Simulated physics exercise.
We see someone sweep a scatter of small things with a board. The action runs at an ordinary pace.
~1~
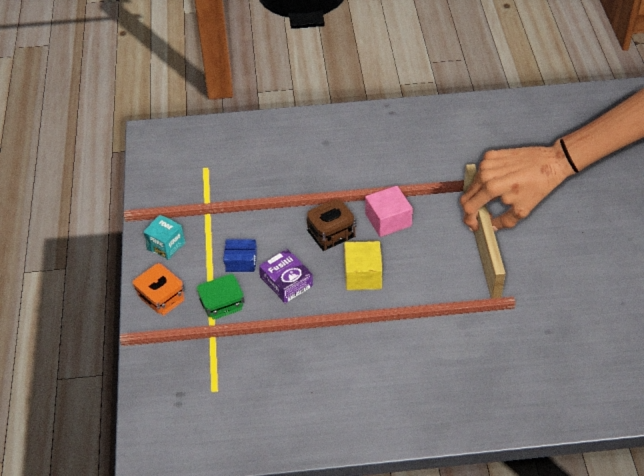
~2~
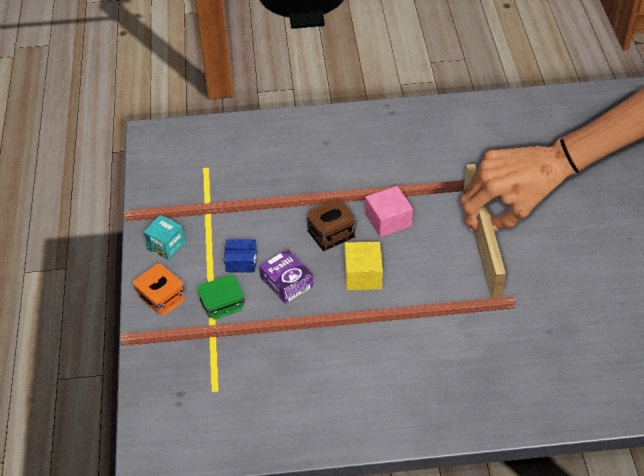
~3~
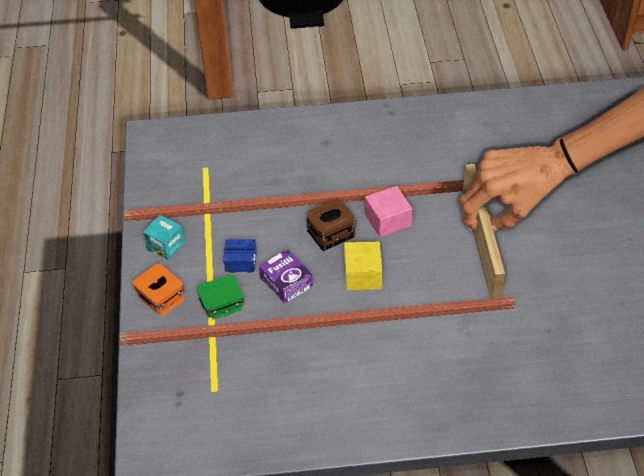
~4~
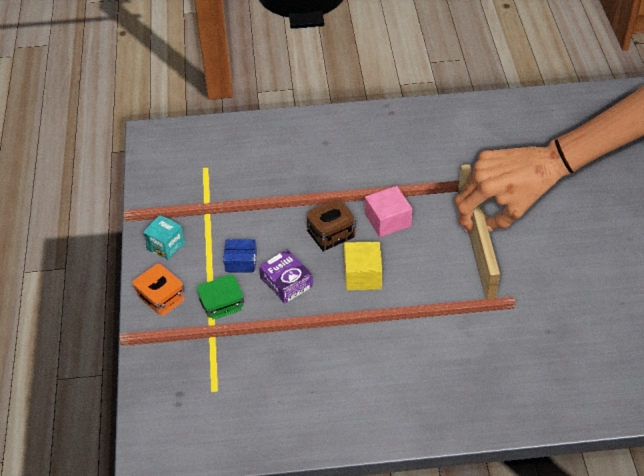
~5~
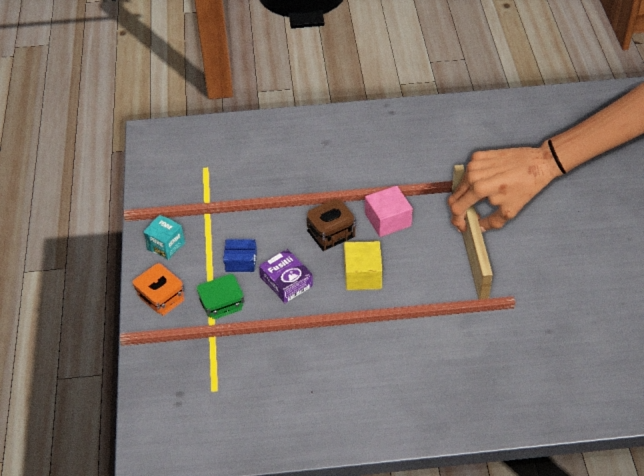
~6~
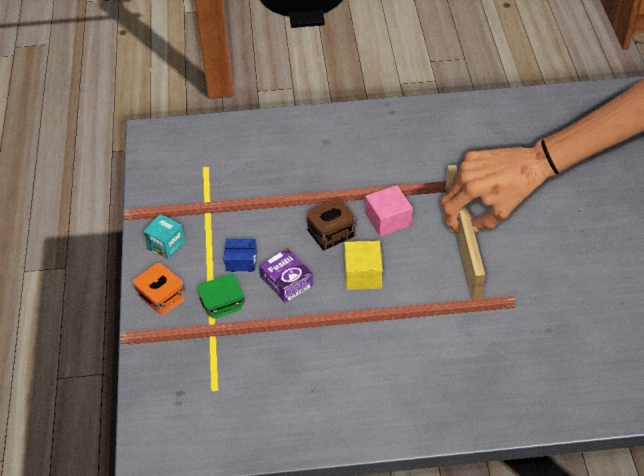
A hand slides a wooden board slightly left toward colourful blocks and small cases.
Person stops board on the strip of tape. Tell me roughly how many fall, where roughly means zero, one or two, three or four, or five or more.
Roughly, one or two fall.
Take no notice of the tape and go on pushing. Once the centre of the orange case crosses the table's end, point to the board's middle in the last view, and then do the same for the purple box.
Middle approx. at (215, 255), then approx. at (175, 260).
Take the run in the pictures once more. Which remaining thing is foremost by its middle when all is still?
The blue box.
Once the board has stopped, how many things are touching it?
Number in contact with it: 2.
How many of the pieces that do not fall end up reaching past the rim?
I count 1 overhanging.
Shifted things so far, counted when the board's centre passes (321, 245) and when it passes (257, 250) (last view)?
First 5 and then 8.
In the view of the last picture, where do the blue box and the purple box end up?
The blue box at (123, 268), the purple box at (156, 275).
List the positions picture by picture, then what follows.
The first frame shows orange case (159, 290); turquoise box (164, 237); green case (221, 298); board (483, 231); tape (210, 270).
The second frame shows turquoise box (165, 238); yellow block (363, 266).
The third frame shows green case (221, 297); brown case (331, 225).
The fourth frame shows orange case (159, 290); pink block (388, 211).
The fifth frame shows turquoise box (164, 237); board (471, 231).
The sixth frame shows orange case (159, 290); turquoise box (164, 237); green case (221, 297); board (464, 231); tape (210, 269).
Early on, none off yet; orange case at rest near (159, 290); turquoise box at rest near (164, 237); green case at rest near (221, 297).
A while later, none off yet; orange case at rest near (159, 289); turquoise box at rest near (164, 237); green case travelled a little near (198, 301).
Finally, the number that fall off is one or two; lost, turquoise box and orange case.
